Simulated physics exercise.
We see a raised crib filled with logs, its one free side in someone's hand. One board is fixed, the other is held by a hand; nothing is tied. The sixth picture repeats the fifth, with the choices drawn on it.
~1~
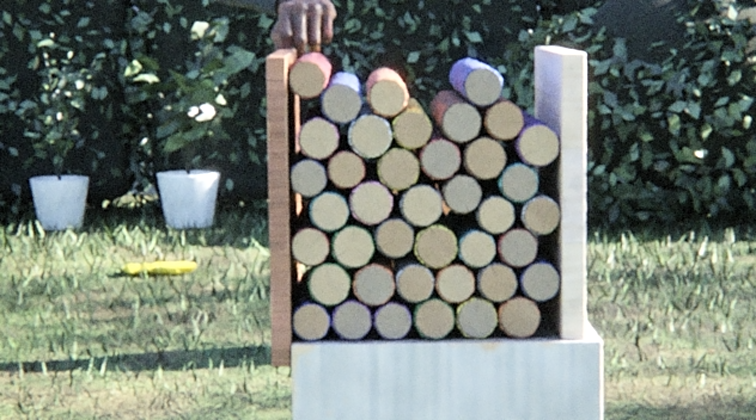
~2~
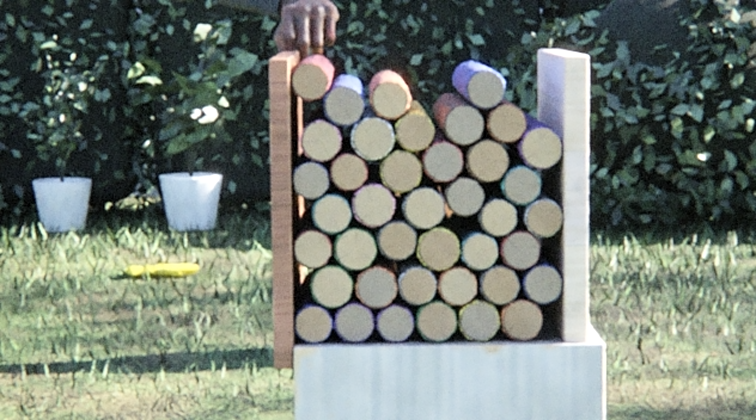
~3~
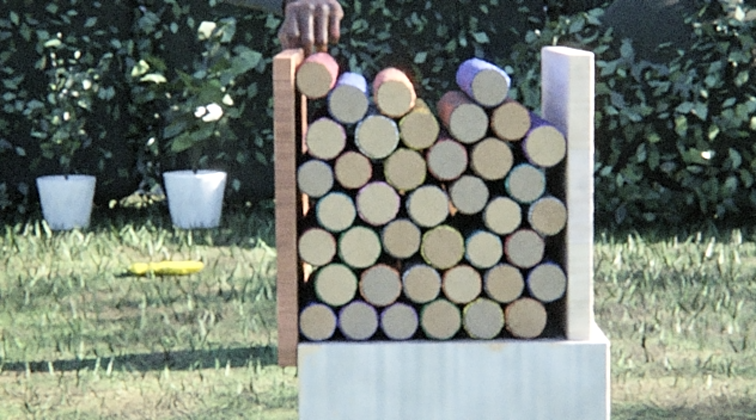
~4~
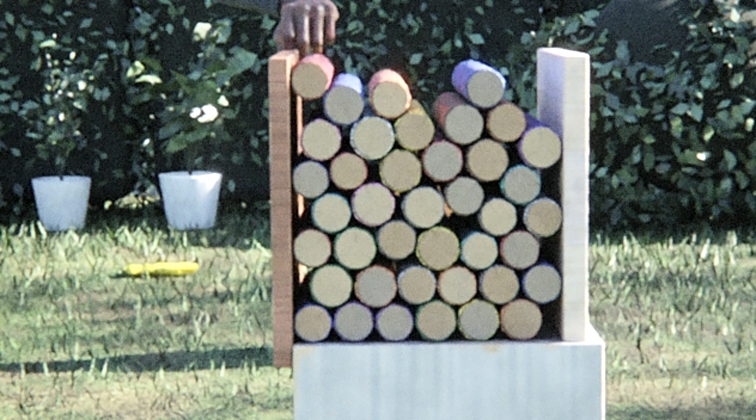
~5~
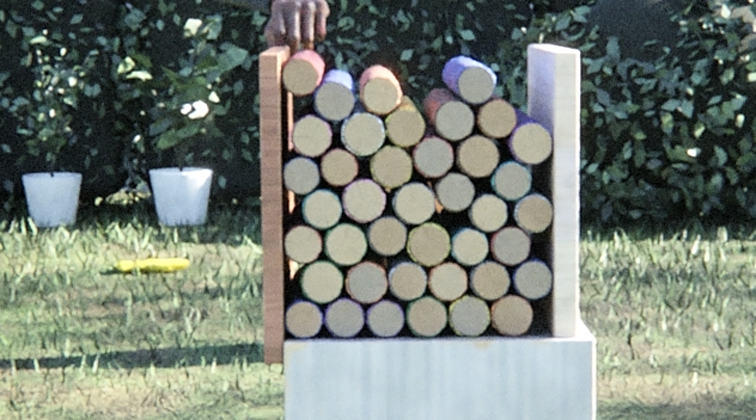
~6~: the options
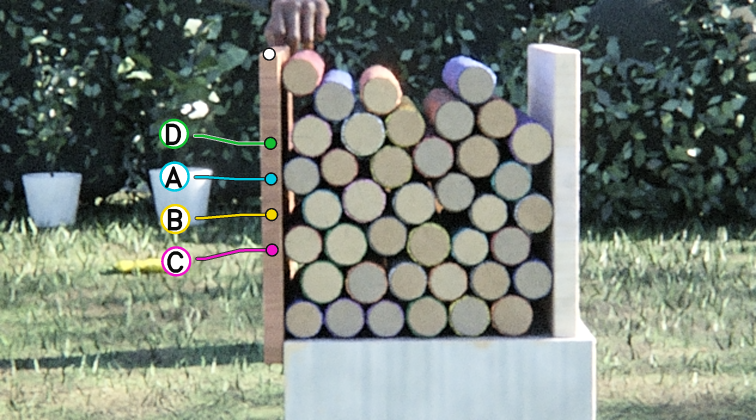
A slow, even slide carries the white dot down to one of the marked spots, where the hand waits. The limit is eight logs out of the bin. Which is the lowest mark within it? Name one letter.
Down to C.
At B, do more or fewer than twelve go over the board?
It loses fewer than twelve.
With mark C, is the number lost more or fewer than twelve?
It loses fewer than twelve.
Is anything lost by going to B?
Yes, at B.
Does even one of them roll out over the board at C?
Yes, at C.
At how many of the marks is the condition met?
The number is four.
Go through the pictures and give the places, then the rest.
The first picture shows a log (341, 103); side board (286, 195); a log (311, 322).
The second picture shows a log (314, 325); a log (521, 321).
The third picture shows a log (504, 283); a log (484, 249).
The fourth picture shows a log (424, 208); a log (348, 171).
The fifth picture shows a log (363, 134); a log (334, 101); side board (279, 192).
On the marked copy, A at (271, 179); B at (272, 215); C at (272, 250); D at (271, 143); the white dot at (270, 54).
Taking C. A third of the way, top of the board (281, 138).
Two thirds of the way, top of the board (282, 234).
When it is over, top of the board (282, 249), about four out over the board.
As for the rest, A one out over the board; B about four out over the board; D one out over the board.
